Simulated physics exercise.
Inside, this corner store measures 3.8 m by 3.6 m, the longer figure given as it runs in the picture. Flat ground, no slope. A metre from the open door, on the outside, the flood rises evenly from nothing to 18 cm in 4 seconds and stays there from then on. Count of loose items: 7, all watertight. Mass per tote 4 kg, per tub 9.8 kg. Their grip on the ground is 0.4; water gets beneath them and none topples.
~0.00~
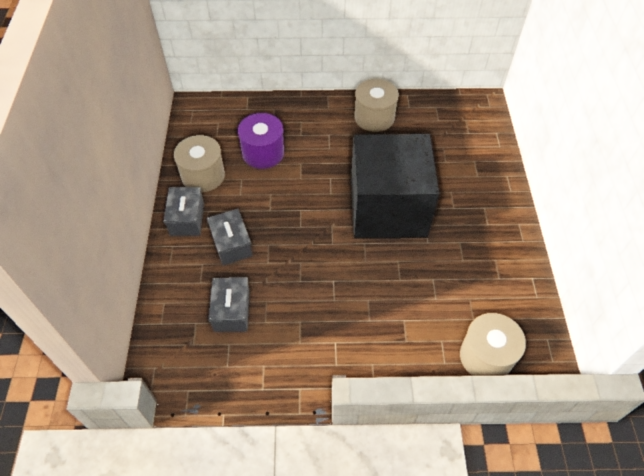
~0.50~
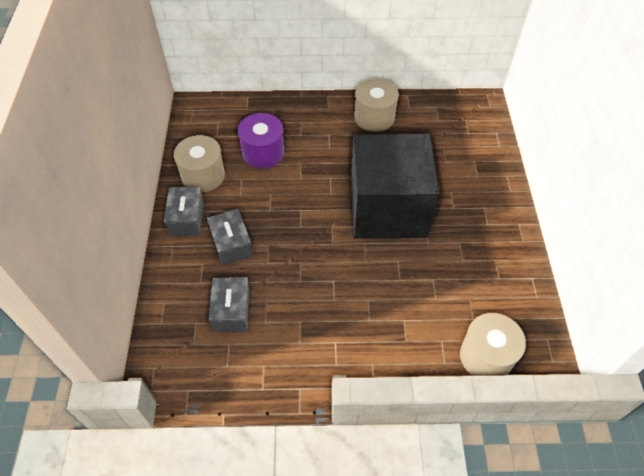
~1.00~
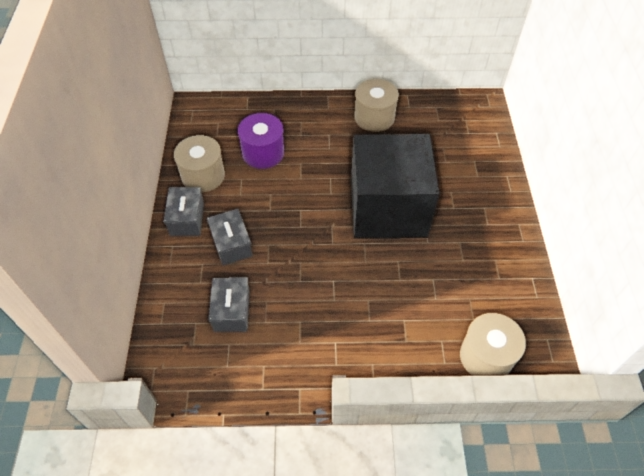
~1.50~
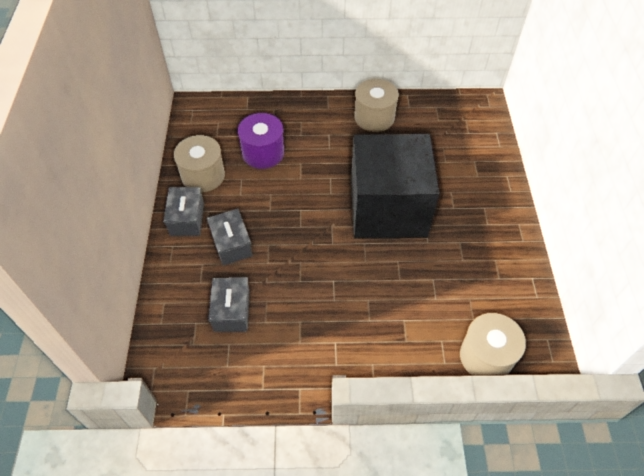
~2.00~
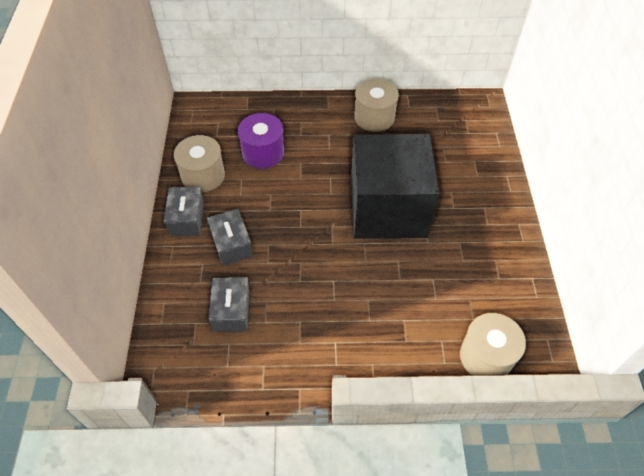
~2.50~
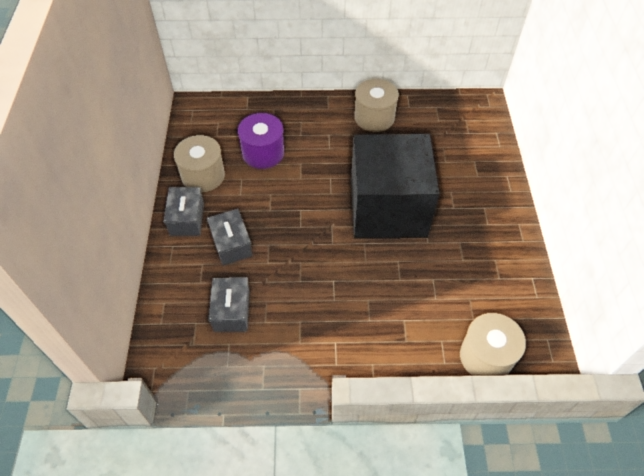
A large black block stands right of centre on the dark plank floor of a pale-walled corner store, seen from high above its open front. A purple tub, a tan tub and three small grey boxes sit at left, with other tan tubs at the back and front right. Everything inside and the camera stay still while the outside tiles turn from orange-black to blue-beige, then shallow water spreads through the doorway.
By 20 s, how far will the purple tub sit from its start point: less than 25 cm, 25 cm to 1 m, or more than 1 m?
25 cm to 1 m.
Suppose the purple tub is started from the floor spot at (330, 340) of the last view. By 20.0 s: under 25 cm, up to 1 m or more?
Here it heads a good way off.
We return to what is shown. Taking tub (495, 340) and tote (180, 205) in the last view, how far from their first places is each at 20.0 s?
Respectively 40 and 300 cm.
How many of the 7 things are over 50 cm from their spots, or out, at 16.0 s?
Count: 7.
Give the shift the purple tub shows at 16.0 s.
Some 300 cm from the start.
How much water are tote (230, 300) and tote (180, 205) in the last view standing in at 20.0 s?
I'd estimate 16 cm for the first and 15 cm for the second.
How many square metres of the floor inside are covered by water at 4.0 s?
I'd estimate close to 3.5 m2.
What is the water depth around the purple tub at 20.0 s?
Around 16 cm.
After 4.0 s the purple tub is near (260, 129), 0.0 m from its start, aground; 0 afloat.
After 9.0 s the purple tub is near (343, 79), 1.1 m from its start, afloat; 6 afloat.
After 16.0 s the purple tub is near (455, 350), 2.9 m from its start, afloat; 7 afloat.
After 20.0 s the purple tub is near (252, 170), 0.6 m from its start, afloat; 7 afloat.
